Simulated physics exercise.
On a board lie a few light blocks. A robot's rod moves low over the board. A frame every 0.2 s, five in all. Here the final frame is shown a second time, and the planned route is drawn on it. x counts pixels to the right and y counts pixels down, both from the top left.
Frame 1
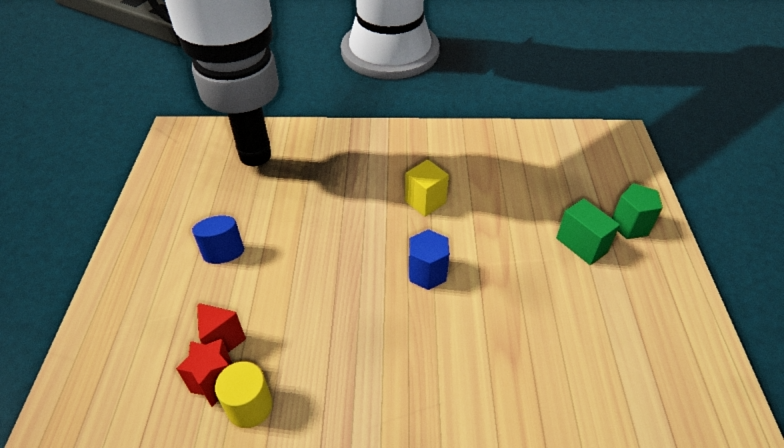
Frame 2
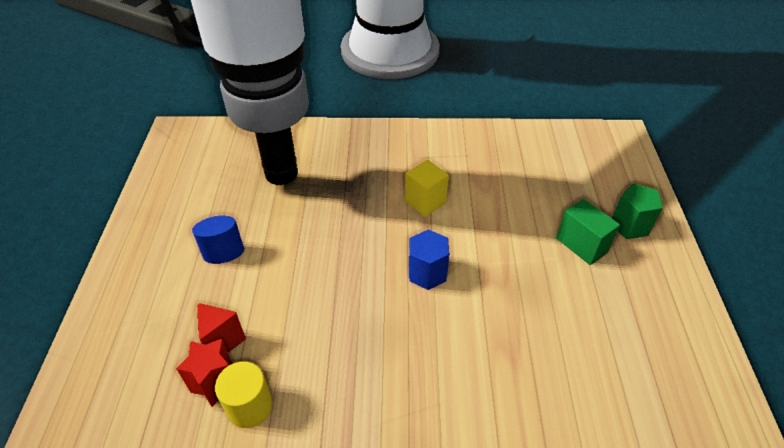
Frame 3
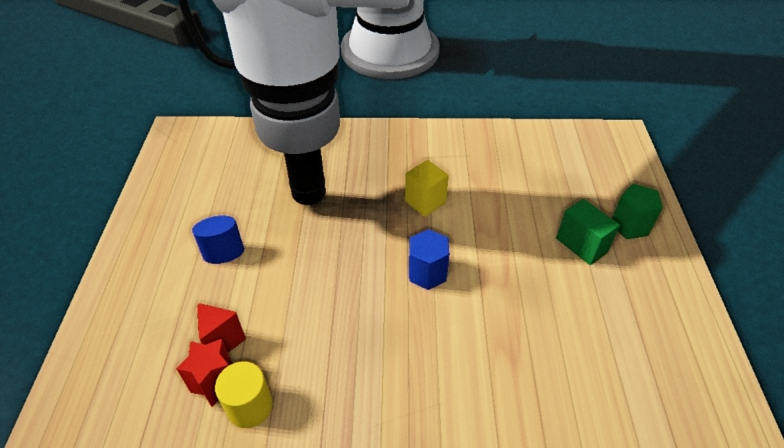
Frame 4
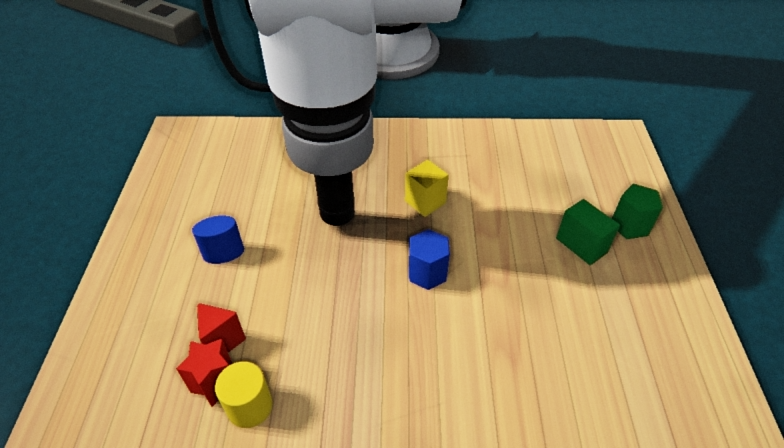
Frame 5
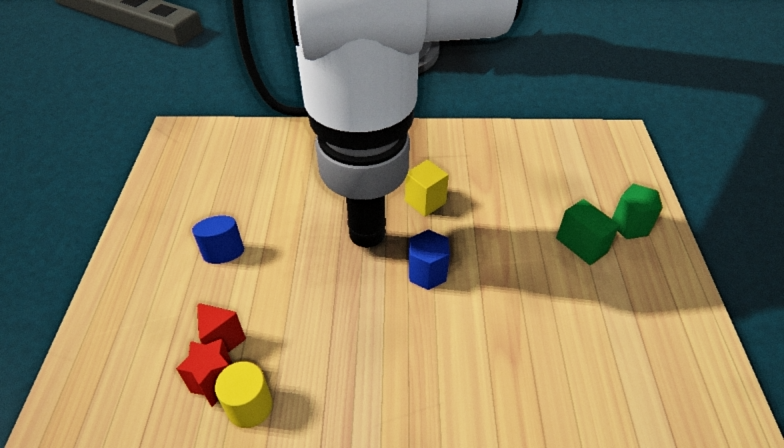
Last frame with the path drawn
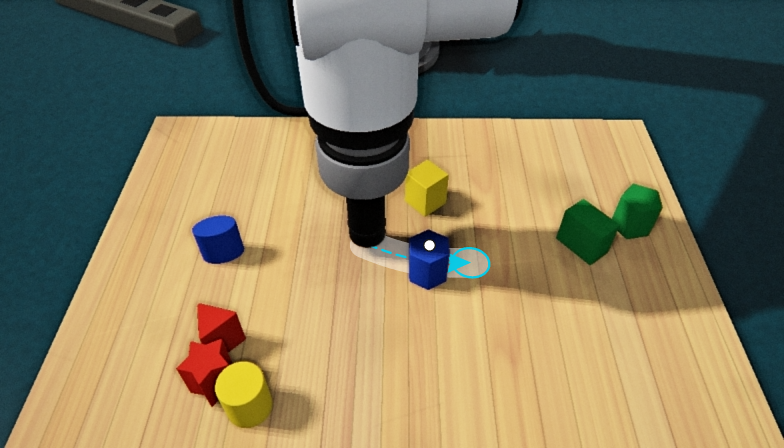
Robot arm moving its black rod diagonally right and toward the viewer over a wooden board, nearing a still blue block.
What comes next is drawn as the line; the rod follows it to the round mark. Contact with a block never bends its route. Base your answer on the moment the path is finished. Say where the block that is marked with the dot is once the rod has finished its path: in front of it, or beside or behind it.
I think the rod loses the block that is marked with the dot somewhere along the way.
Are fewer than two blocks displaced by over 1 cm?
Yes, it checks out.
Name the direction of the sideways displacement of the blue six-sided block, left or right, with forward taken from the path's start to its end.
Slides right.
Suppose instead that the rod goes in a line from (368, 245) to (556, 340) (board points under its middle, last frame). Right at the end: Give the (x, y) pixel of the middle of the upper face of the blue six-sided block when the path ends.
Around pixel (607, 304).
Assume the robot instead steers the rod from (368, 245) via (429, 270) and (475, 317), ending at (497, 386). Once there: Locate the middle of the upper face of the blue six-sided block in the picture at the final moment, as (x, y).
At pixel (527, 295).
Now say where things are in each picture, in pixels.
Rod tip (256, 157); block tops, yellow four-sided block (427, 173); blue six-sided block (430, 245), in the first frame.
Rod (282, 175); blocks unchanged, in the second frame.
Rod (309, 194); blocks unchanged, in the third frame.
Rod (338, 214); blocks unchanged, in the fourth frame.
Rod (367, 235); yellow four-sided block (427, 173); blue six-sided block (430, 245), in the fifth frame.
Path on the board, from (368, 245) over (400, 256) and (435, 262) to (471, 262); the dot is on the blue six-sided block.
The first path, step by step. One third of the way, rod (402, 246); blue six-sided block (436, 248).
Two thirds of the way, rod (437, 252); blue six-sided block (465, 261), turned 30° clockwise.
At the end, rod (472, 253); yellow four-sided block in place; blue six-sided block (482, 266), turned 85° clockwise.
